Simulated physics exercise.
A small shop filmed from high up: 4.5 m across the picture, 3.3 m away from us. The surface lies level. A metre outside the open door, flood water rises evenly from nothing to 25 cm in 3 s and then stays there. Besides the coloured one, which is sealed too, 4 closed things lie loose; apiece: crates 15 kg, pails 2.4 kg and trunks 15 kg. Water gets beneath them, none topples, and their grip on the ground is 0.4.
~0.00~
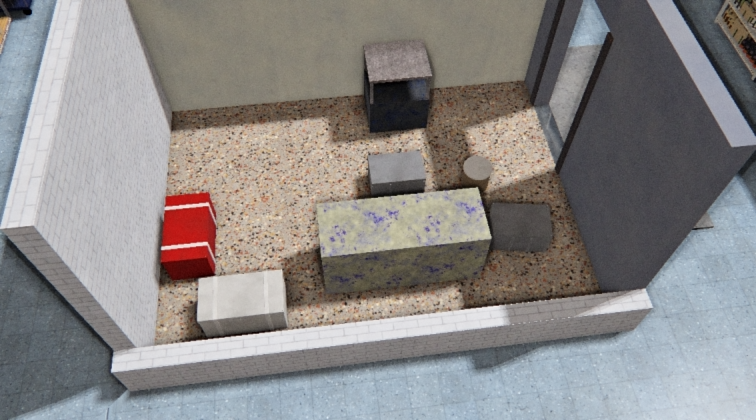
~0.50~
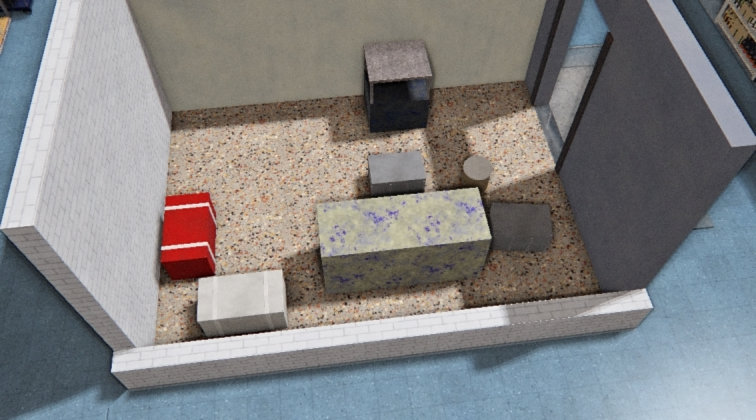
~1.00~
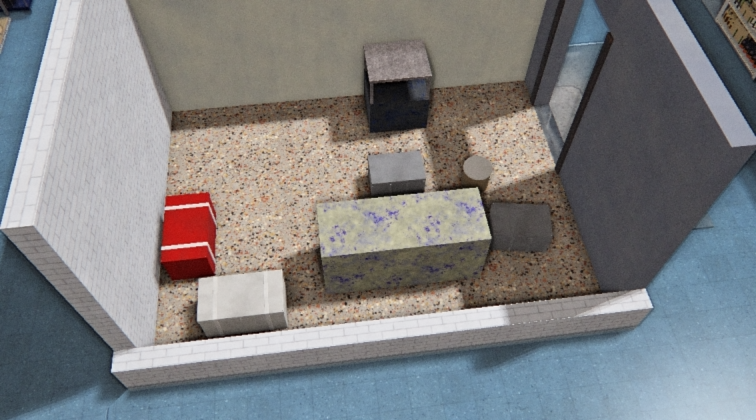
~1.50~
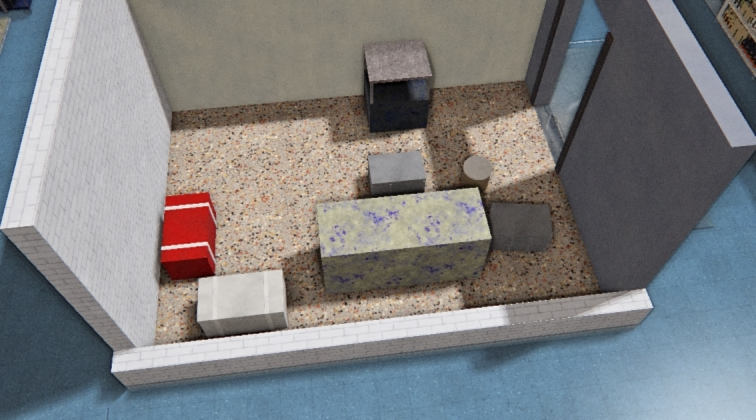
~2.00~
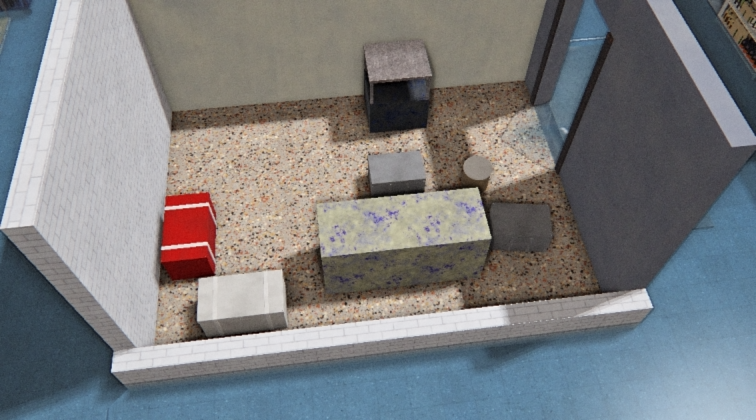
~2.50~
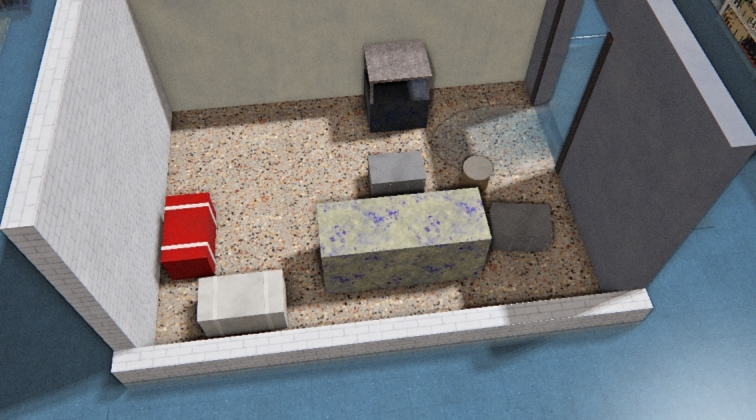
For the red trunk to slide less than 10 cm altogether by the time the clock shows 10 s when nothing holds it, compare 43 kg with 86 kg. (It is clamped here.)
For it, only the higher weight holds it.
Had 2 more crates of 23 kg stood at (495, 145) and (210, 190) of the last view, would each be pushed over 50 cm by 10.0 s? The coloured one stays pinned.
In that order: More, less.
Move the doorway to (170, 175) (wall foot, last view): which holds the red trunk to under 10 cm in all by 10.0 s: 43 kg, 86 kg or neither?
Then the lower weight is enough.
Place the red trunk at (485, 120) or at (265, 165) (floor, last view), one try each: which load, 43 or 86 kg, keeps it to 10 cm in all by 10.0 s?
In that order: Neither is enough; it takes the larger.
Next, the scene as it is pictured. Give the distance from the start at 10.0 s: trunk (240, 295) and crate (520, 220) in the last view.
In that order: 50 cm, 0 cm.
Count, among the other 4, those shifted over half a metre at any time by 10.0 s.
That makes 2.
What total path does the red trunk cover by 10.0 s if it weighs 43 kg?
About 80 cm.
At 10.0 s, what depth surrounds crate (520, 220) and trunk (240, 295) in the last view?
About 4 and 10 cm.
After 3.5 s the red trunk would be 0 cm from its start with 43 kg and 0 cm from its start with 86 kg; 0 cm of water round it then.
After 4.5 s the red trunk would be 0 cm from its start with 43 kg and 0 cm from its start with 86 kg; 0 cm of water round it then.
After 7.0 s the red trunk would be 11 cm from its start with 43 kg and 0 cm from its start with 86 kg; 9 cm of water round it then.
After 10.0 s the red trunk would be 62 cm from its start with 43 kg and 0 cm from its start with 86 kg; 14 cm of water round it then.
